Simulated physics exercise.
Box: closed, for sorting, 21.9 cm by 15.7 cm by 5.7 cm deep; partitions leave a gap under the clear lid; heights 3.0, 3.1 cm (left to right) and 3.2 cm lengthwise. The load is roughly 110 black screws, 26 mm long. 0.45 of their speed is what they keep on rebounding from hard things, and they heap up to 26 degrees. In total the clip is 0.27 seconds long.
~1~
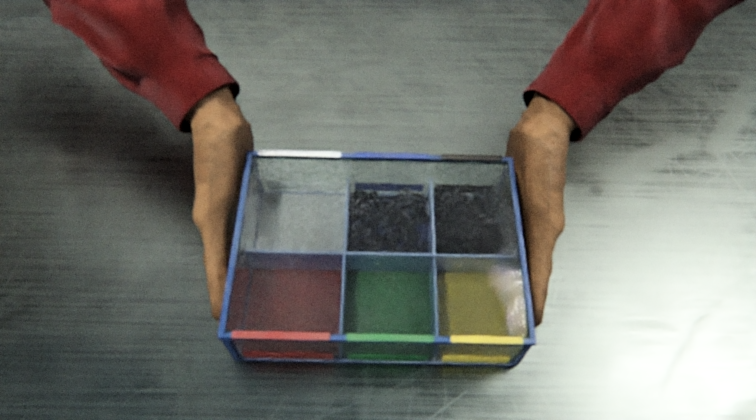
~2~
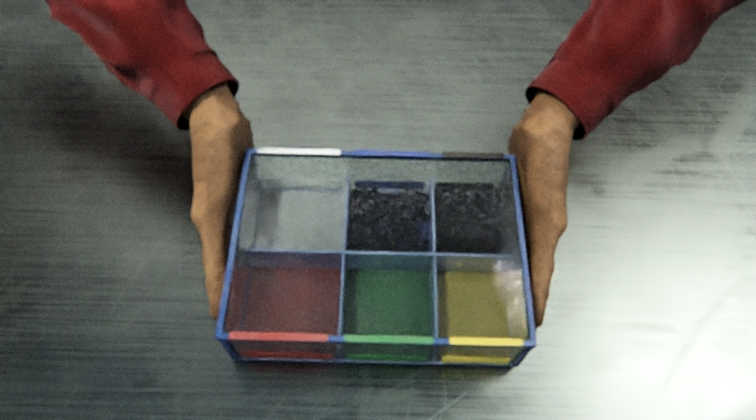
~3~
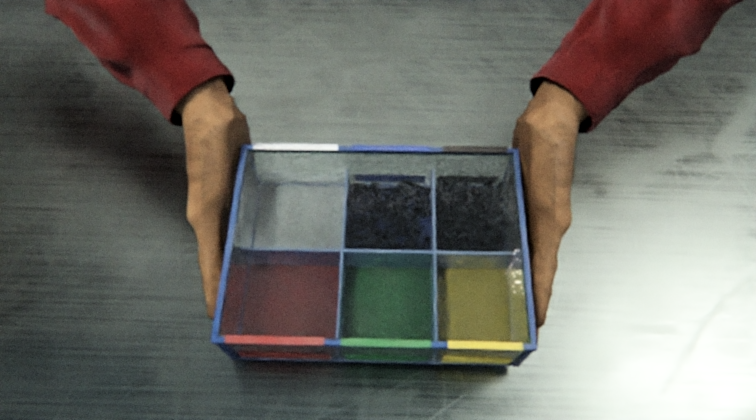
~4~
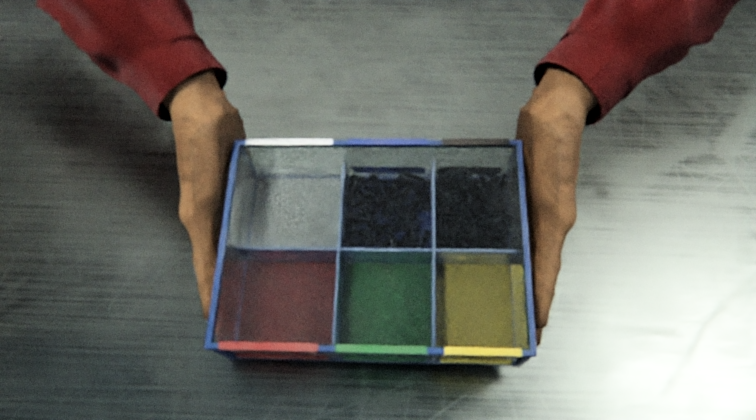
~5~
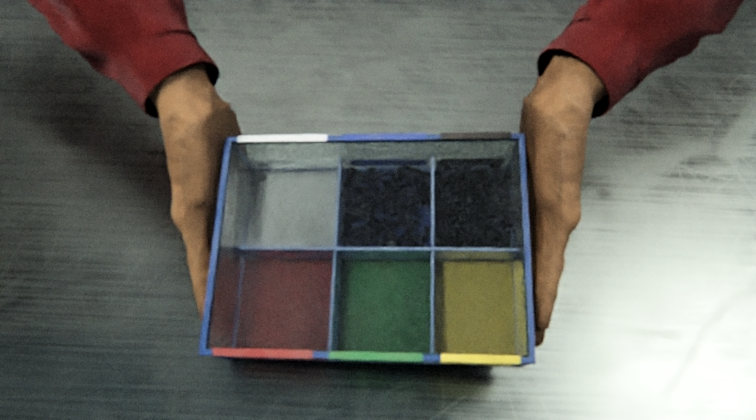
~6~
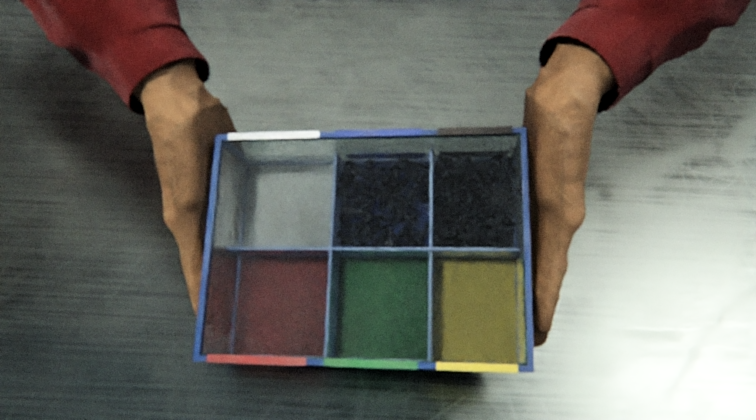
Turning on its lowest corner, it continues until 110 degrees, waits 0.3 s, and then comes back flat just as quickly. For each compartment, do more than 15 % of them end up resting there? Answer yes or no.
Red: Yes, blue: No, green: Yes, yellow: No, white: No, black: No.
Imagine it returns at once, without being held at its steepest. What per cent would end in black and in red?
Then black keeps 0% and red keeps 50%.
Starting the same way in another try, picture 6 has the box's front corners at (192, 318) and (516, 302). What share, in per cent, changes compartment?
In that case about 95 percent.
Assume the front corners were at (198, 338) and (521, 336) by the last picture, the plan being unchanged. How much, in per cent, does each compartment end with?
Final shares: Red 95%, blue 0%, green 0%, yellow 0%, white 5%, black 0%.
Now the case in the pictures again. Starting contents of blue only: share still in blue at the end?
About 0 per cent.
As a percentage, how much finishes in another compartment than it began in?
It works out to about 100 per cent.
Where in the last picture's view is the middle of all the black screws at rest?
Resting centre estimate: Around (316, 331).
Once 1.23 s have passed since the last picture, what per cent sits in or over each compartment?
Shares - red: 40, blue: 5, green: 40, yellow: 10, white: 0, black: 10.
Then, 1.23 s after the last picture, tilt 110 degrees; red 40 %, blue 5 %, green 40 %, yellow 10 %, black 10 %.
Then, 2.05 s after the last picture, tilt 56 degrees; red 55 %, green 45 %, yellow 5 %.
Then, 2.89 s after the last picture, tilt 0 degrees; red 55 %, green 40 %.
In the end, red 55 %, blue 0 %, green 40 %, yellow 0 %, white 0 %, black 0 %.
